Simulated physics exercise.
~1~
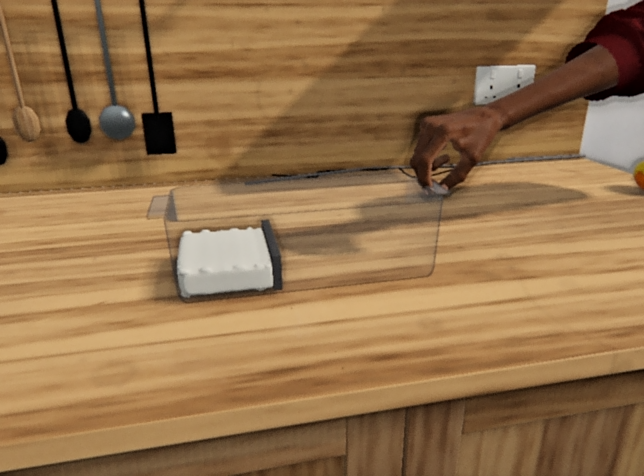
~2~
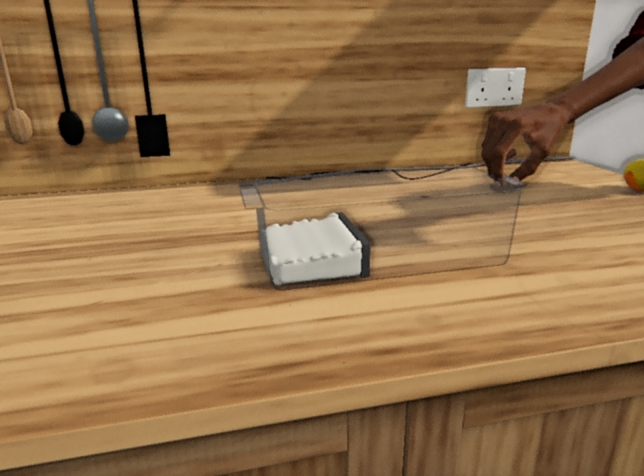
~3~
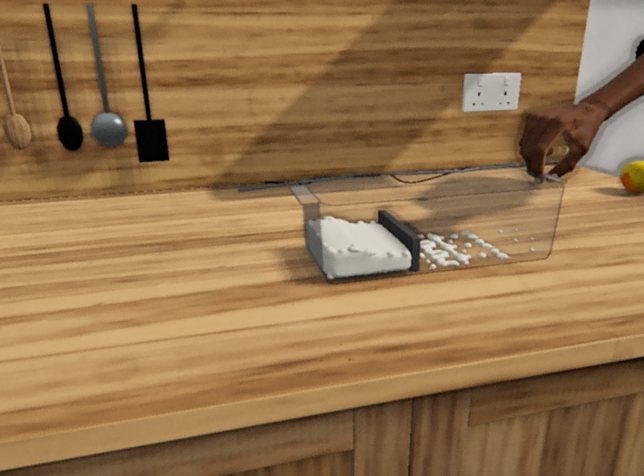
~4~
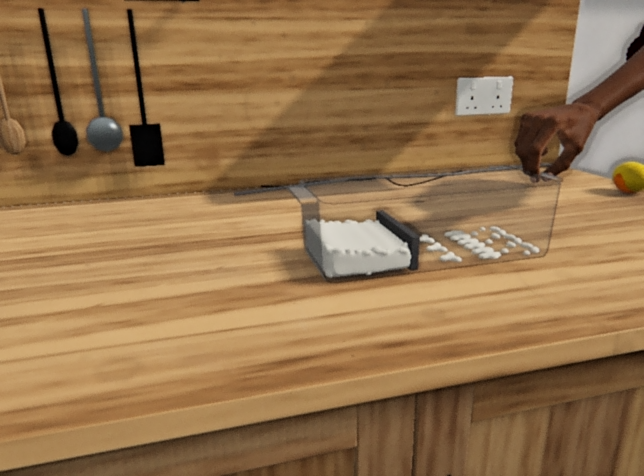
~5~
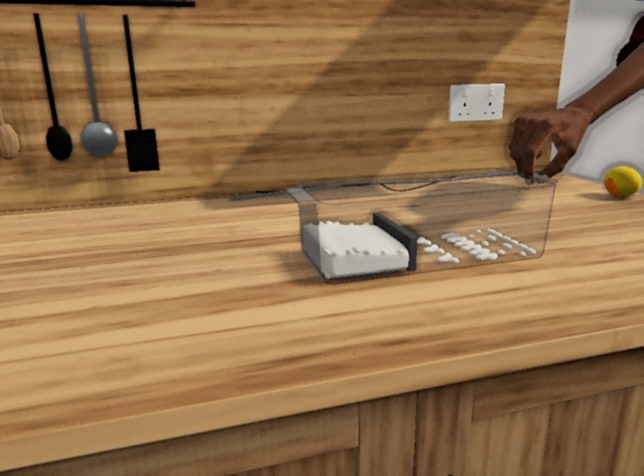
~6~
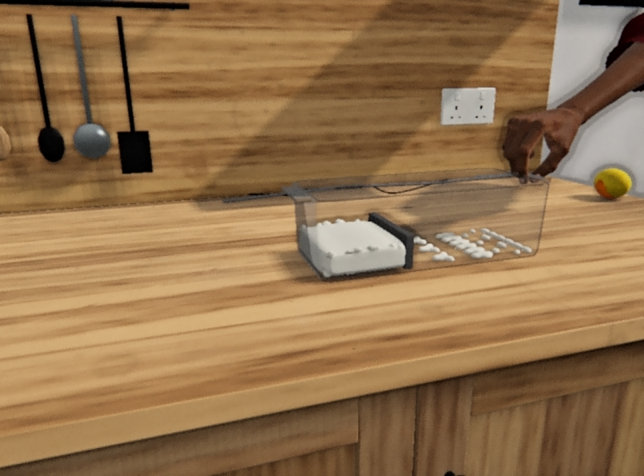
A hand pulled a clear box of white milk to the right across a wooden counter, and the milk sloshed, with some crossing the low dark divider. The box stopped, leaving small white blobs scattered in the right side while most stayed left.
